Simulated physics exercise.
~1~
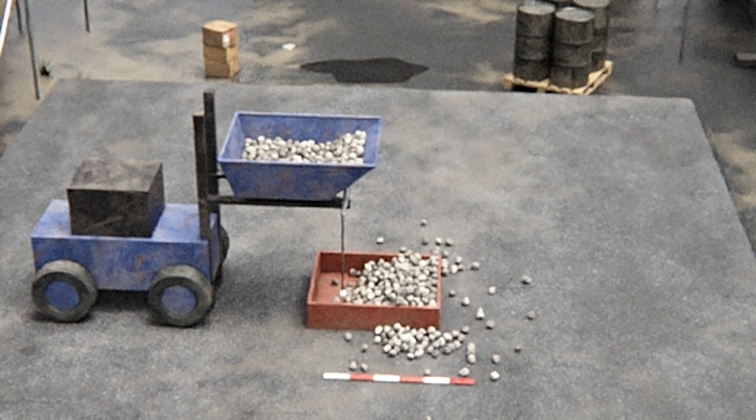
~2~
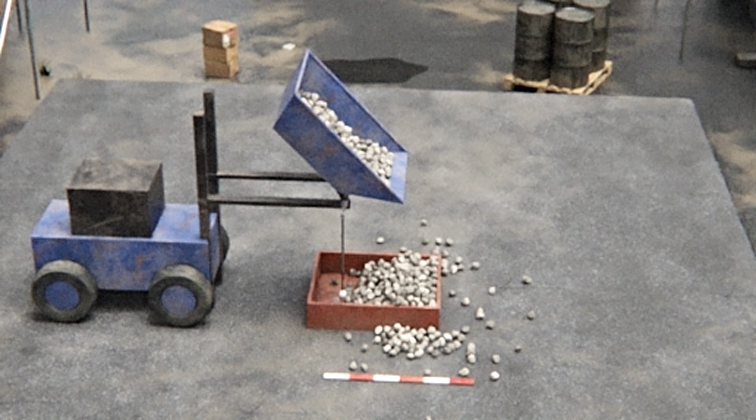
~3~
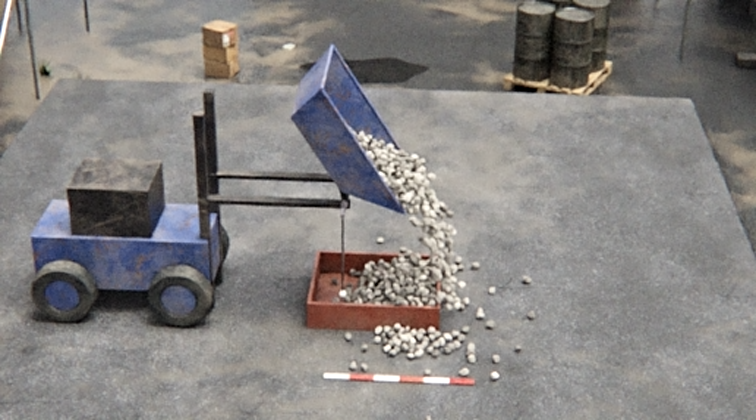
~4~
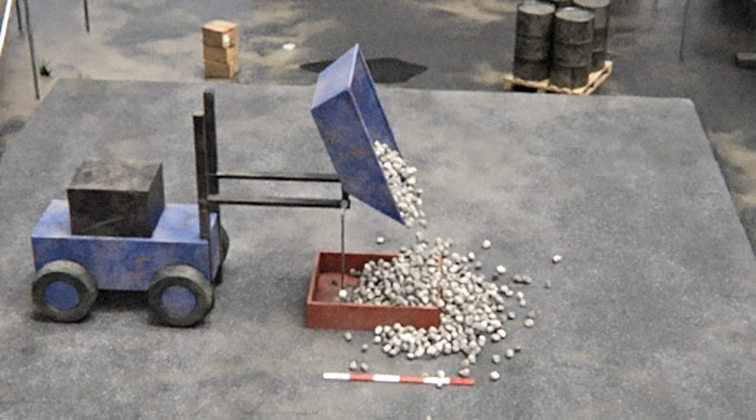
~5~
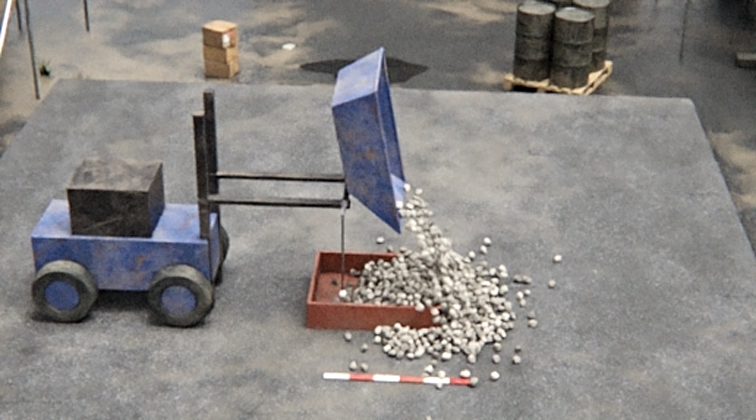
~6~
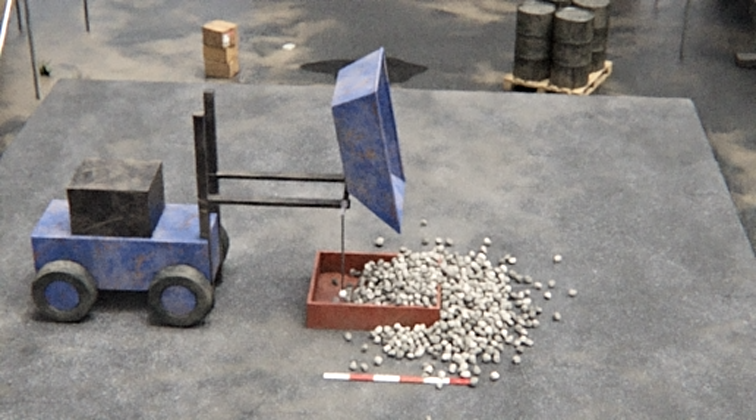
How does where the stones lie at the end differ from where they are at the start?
At the start many stones sit up in the raised blue skip, with the rest in and around the red bin. By the end the skip is empty and they all lie lower and further right, in the bin and in a wide heap spilling past its right side.
